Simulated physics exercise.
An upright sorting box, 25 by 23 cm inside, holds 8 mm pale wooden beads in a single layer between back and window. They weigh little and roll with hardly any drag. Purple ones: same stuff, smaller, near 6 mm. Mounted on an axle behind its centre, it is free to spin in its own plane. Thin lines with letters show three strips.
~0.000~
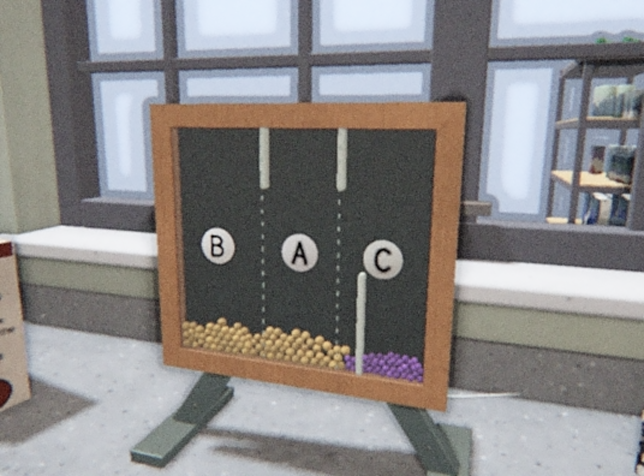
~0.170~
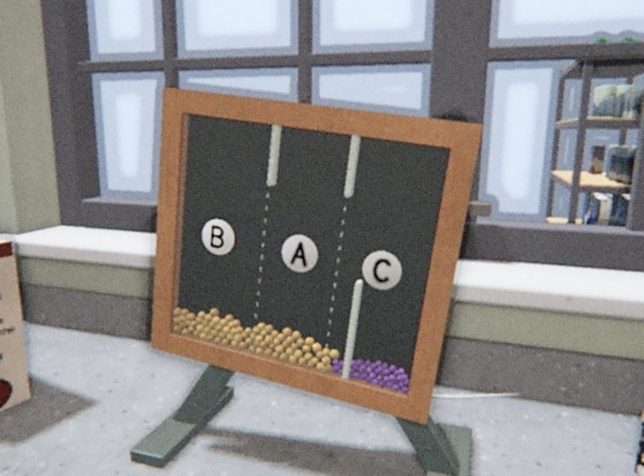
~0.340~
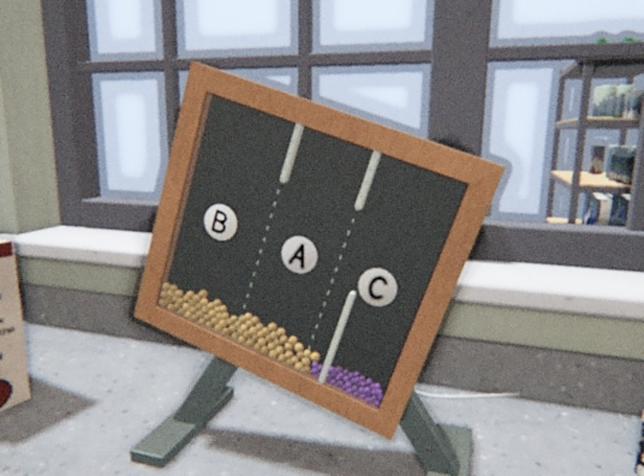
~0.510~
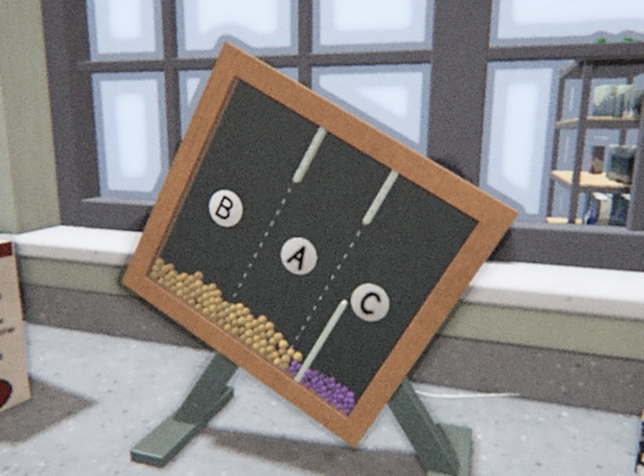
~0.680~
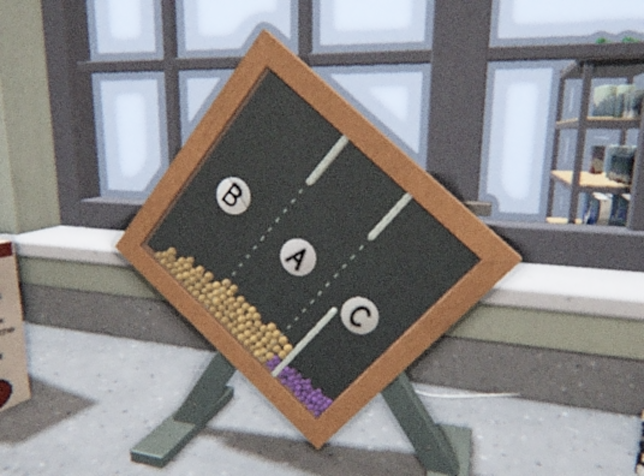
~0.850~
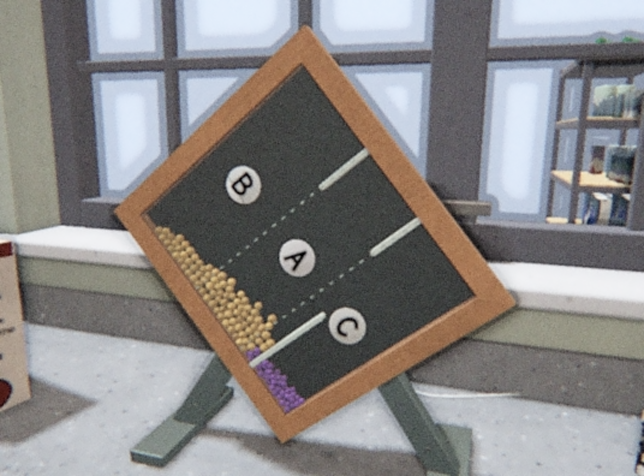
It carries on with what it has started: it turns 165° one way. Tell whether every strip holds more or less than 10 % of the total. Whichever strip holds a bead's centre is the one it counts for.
Strip A - less; strip B - less; strip C - more.
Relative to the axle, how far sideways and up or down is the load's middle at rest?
The middle sits around 8 cm left of it and 7 cm below it.
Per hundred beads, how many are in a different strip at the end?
Around 65 percent.
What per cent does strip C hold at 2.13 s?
Share: About 100 percent.
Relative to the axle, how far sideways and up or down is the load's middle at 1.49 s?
About 8 cm left and 5 cm below.
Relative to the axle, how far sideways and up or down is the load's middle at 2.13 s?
Left: About 4 cm; below: About 10 cm.
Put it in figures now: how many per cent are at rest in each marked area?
Strip A holds 0, strip B holds 0 and strip C holds 100.
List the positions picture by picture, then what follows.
The first picture shows level; about 120 beads; beads centred (300, 351); top one (222, 323); A (300, 253), B (218, 246), C (383, 260).
The second picture shows turned 6° clockwise; beads centred (289, 349); top one (214, 313).
The third picture shows turned 18° clockwise; beads centred (271, 344); top one (167, 287); wall ends (284, 180), (359, 207), (352, 295).
The fourth picture shows turned 29° clockwise; beads centred (257, 337); top one (160, 263).
The fifth picture shows turned 40° clockwise; beads centred (251, 333); top one (172, 252).
The sixth picture shows turned 51° clockwise; beads centred (239, 324); top one (160, 231); A (297, 258), B (243, 185), C (347, 326).
After 1.49 s, it stands 92° clockwise; the beads' middle is 8 cm left of and 5 cm below the centre; A 40 %, B 5 %, C 55 %.
After 2.13 s, it stands 134° clockwise; the beads' middle is 4 cm left of and 10 cm below the centre; C 100 %.
After 2.68 s, it stands 165° clockwise; the beads' middle is 8 cm left of and 7 cm below the centre; C 100 %.
Settled by 3.1 s, it stands 165° clockwise; A 0 %, B 0 %, C 100 %.
